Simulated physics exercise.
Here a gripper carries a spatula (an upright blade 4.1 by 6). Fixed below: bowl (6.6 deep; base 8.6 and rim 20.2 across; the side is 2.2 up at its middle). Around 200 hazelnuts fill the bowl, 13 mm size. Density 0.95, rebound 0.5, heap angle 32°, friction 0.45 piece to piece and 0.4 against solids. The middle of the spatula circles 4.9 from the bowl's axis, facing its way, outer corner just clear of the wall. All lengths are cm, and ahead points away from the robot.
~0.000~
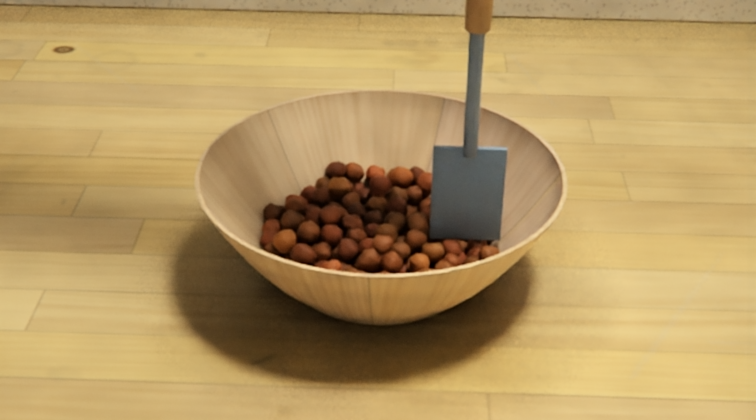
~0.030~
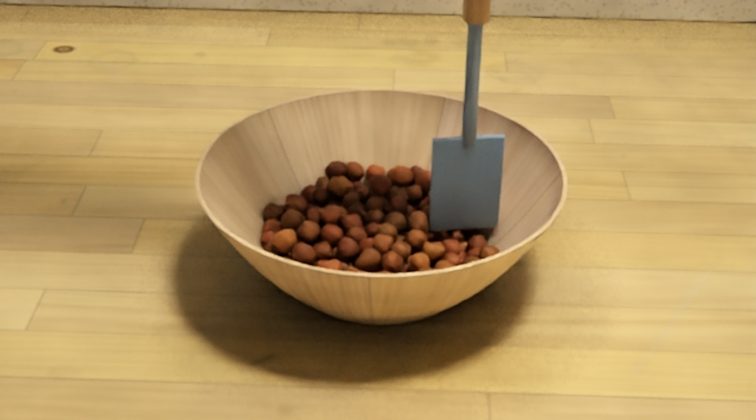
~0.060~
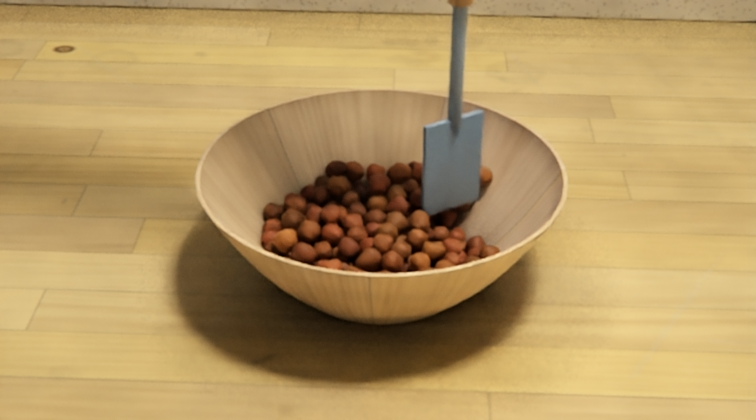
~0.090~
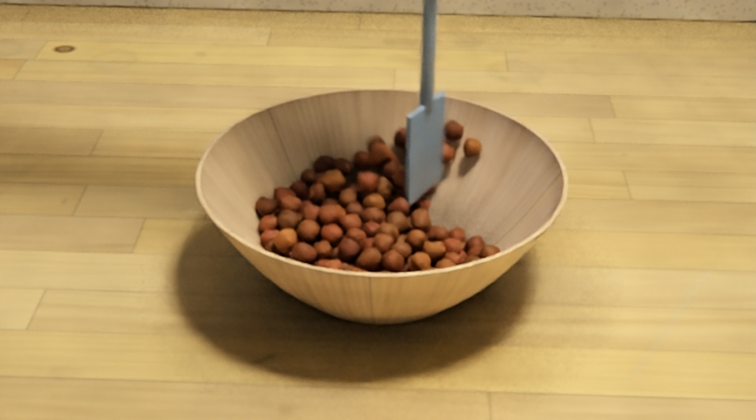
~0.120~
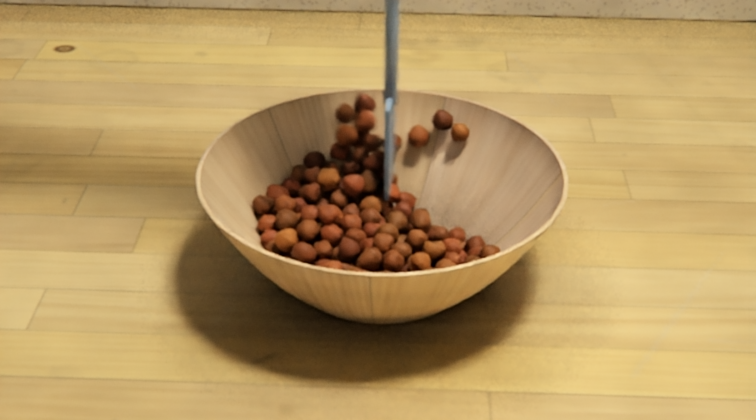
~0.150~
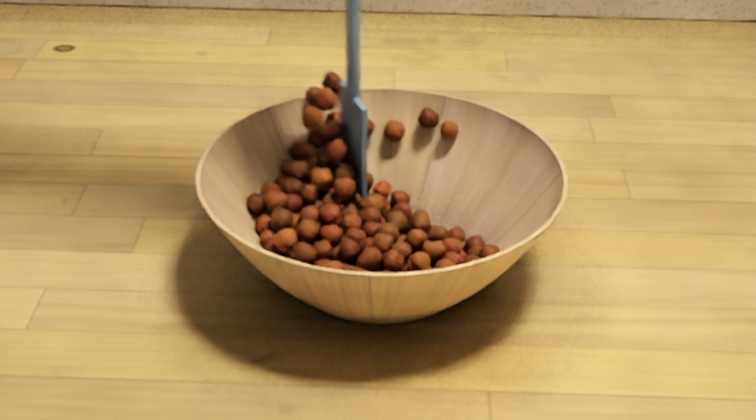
A pale wooden plank surface fills the view, seen from above at an angle by a still camera. On it sits a wide, light wooden bowl holding a heap of reddish-brown hazelnuts, with an upright blue-grey spatula at the right. The spatula sweeps back and leftward through the bowl, its blade turning edge-on, pushing nuts up along the far side while a few separate behind it.
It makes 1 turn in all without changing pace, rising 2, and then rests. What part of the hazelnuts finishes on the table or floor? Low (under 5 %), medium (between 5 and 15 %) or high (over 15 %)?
Share on the table or floor: Medium (between 5 and 15 %).
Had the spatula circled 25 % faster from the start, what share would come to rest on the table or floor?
In that case some 15 per cent.
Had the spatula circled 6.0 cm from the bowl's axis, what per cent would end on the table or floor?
Then about 0 per cent.
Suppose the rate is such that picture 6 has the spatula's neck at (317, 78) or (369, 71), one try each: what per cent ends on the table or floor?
Some 15 and 10 per cent.
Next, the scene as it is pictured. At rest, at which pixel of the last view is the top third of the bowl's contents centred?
Near (383, 250).
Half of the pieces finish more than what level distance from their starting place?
About 2 cm.
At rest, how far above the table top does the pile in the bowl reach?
Some 5.0 cm.
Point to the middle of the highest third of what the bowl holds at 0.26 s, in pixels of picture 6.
Near (301, 239).
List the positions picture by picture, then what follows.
Spatula neck at (472, 123), 0° round; upper third of the load around (371, 225), from x 270 to 490, top at y 170; 197 in the bowl, in the first picture.
Spatula neck at (470, 113), 10° round; upper third of the load around (373, 224), from x 270 to 490, top at y 170, in the second picture.
Spatula neck at (456, 95), 35° round; upper third of the load around (376, 220), from x 270 to 490, top at y 155, in the third picture.
Spatula neck at (427, 80), 60° round; upper third of the load around (371, 214), from x 265 to 490, top at y 130, in the fourth picture.
Spatula neck at (391, 72), 86° round; upper third of the load around (355, 208), from x 265 to 490, top at y 105, in the fifth picture.
Spatula neck at (353, 71), 112° round; upper third of the load around (332, 201), from x 260 to 490, top at y 80; 197 in the bowl, in the sixth picture.
After 0.26 s, 204° round, highest piece 10 above the table; 188 in the bowl, 9 in flight or on the tool.
After 0.36 s, 297° round, highest piece 9 above the table; 183 in the bowl, 10 on the table or floor, 4 in flight or on the tool.
After 0.62 s, 0° round, highest piece 5 above the table; 178 in the bowl, 19 on the table or floor.
After 1.32 s, 0° round, highest piece 5 above the table; 178 in the bowl, 19 on the table or floor.
At rest, 178 in the bowl, 19 on the table or floor. That is 10 % on the table or floor.
